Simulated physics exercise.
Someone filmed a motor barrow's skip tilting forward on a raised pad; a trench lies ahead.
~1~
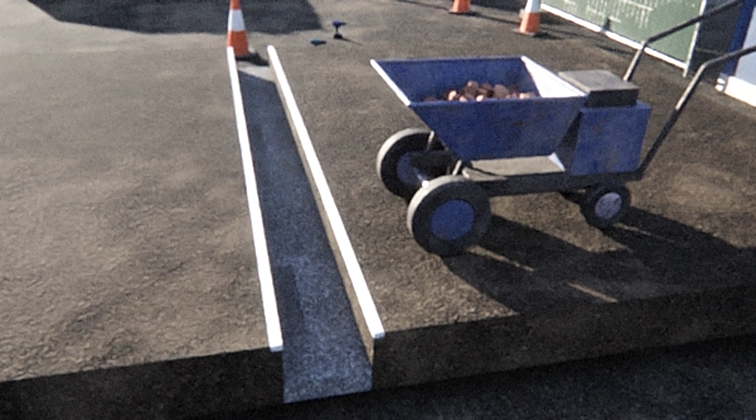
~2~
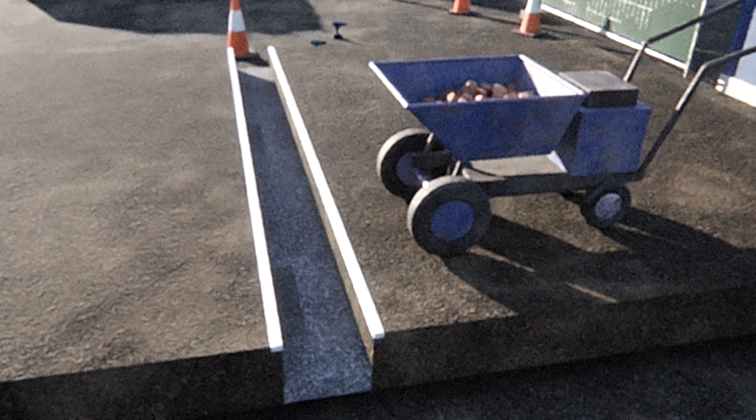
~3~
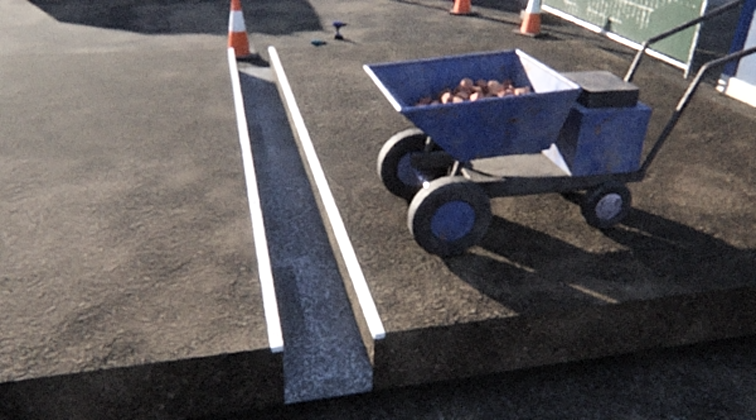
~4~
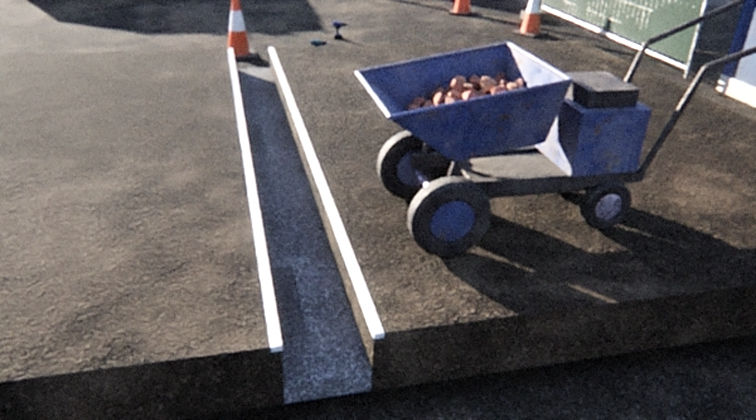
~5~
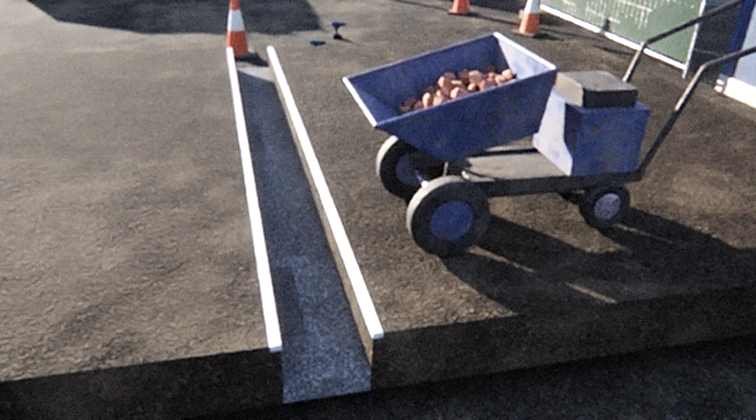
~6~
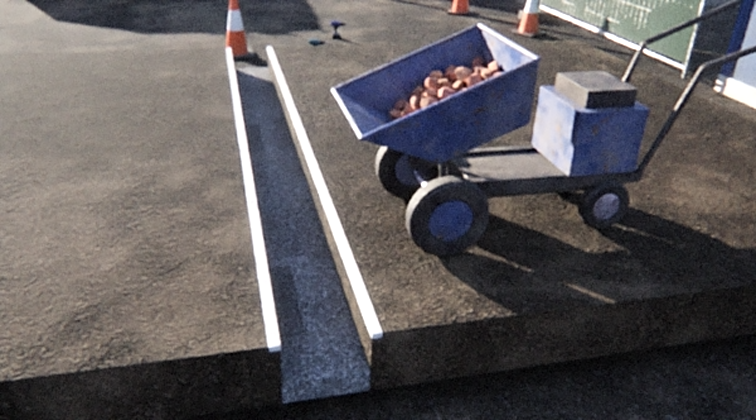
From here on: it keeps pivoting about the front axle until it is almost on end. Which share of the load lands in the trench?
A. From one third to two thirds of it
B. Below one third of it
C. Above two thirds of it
C.
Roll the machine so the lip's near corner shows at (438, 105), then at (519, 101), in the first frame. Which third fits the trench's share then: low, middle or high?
Place one, more than two thirds; place two, below one third.
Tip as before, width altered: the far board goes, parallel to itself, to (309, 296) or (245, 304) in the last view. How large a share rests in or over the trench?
20 %, then 100 %.
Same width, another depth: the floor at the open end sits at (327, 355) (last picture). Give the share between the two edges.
Some 60 per cent.
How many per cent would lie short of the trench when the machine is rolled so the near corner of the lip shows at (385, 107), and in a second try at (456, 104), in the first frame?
Near 0 % and 10 %.
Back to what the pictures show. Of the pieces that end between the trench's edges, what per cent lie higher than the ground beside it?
I'd say around 5 percent.
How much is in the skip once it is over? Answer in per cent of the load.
0 per cent, roughly.
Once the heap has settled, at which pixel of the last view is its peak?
Close to (285, 227).
Soon, skip tipped steeply; all in the skip.
A while on, skip tipped right over; most in the skip; about a quarter in or heaped over the trench; a stray few beyond it.
Towards the end, skip tipped right over; a stray few in the skip; nearly all in or heaped over the trench; a stray few beyond it.
Finally, skip tipped right over; nearly all in or heaped over the trench; a stray few beyond it.
